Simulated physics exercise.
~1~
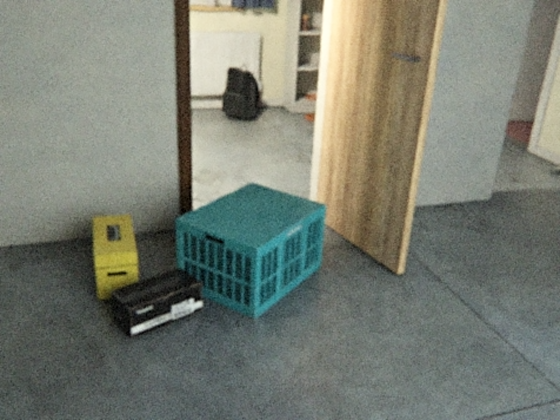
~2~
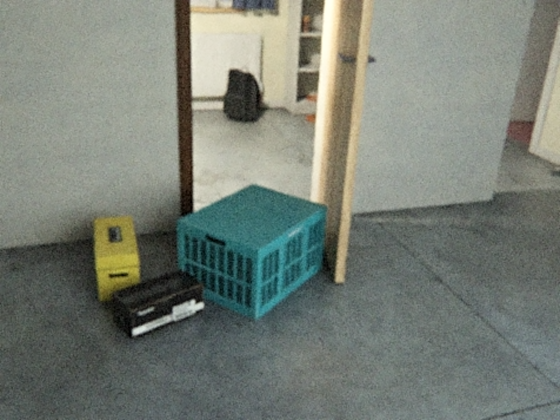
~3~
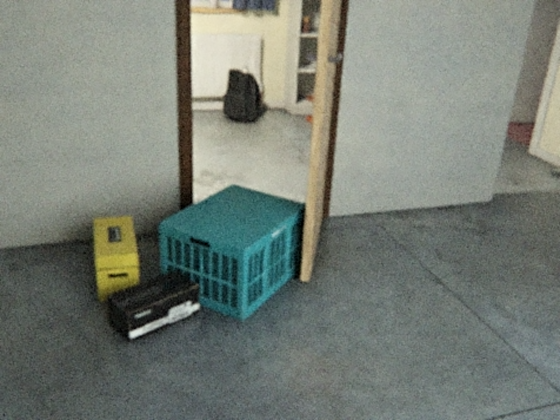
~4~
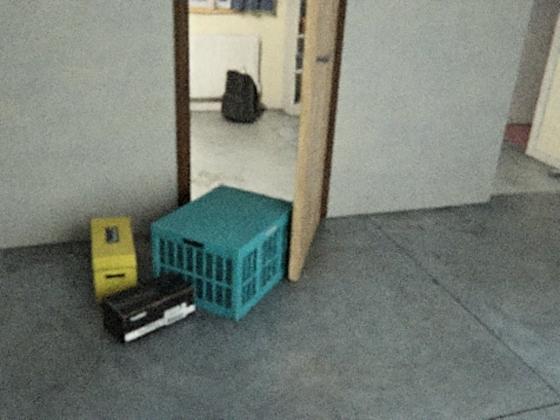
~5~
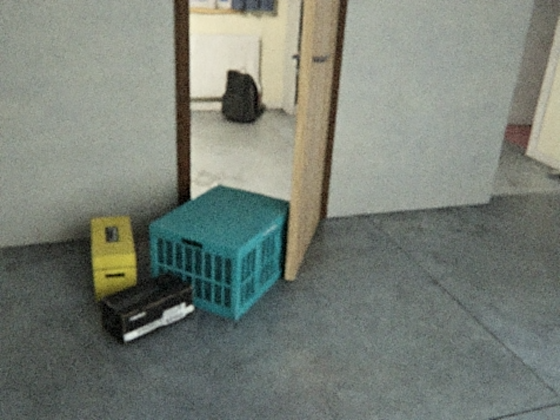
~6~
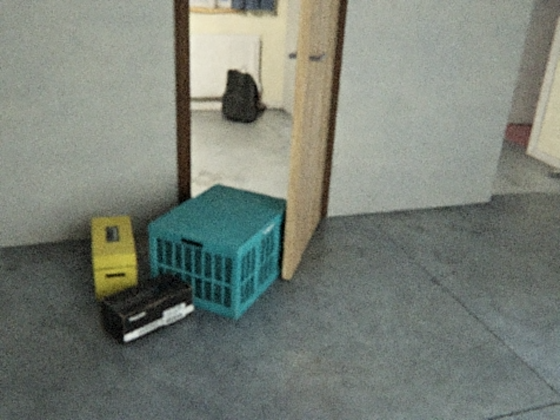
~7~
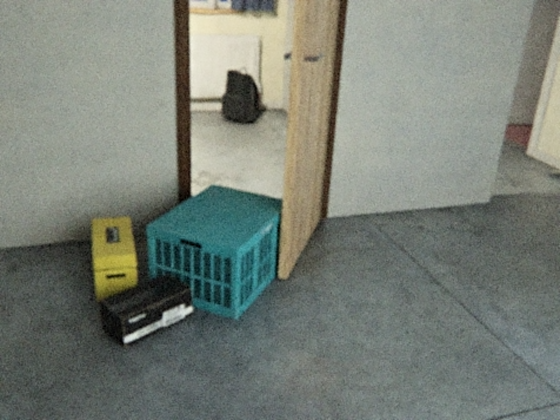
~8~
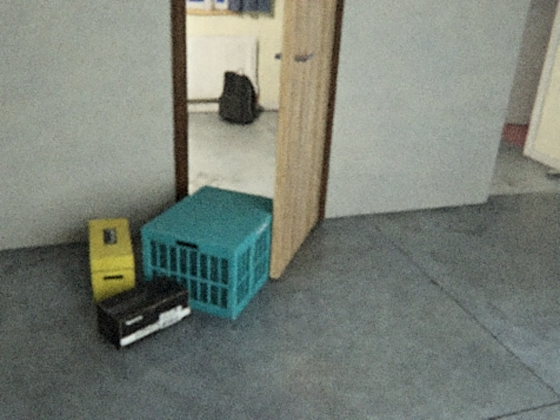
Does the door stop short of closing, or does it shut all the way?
The door stops short of closing. It is still well open at the end, with the turquoise crate in its way.
A wooden door swung partway toward closing, met a turquoise crate on the floor and slid it a little to the left, nudging the black box beside it slightly. The door ended up still well open against the crate, and the yellow toolbox stayed put.
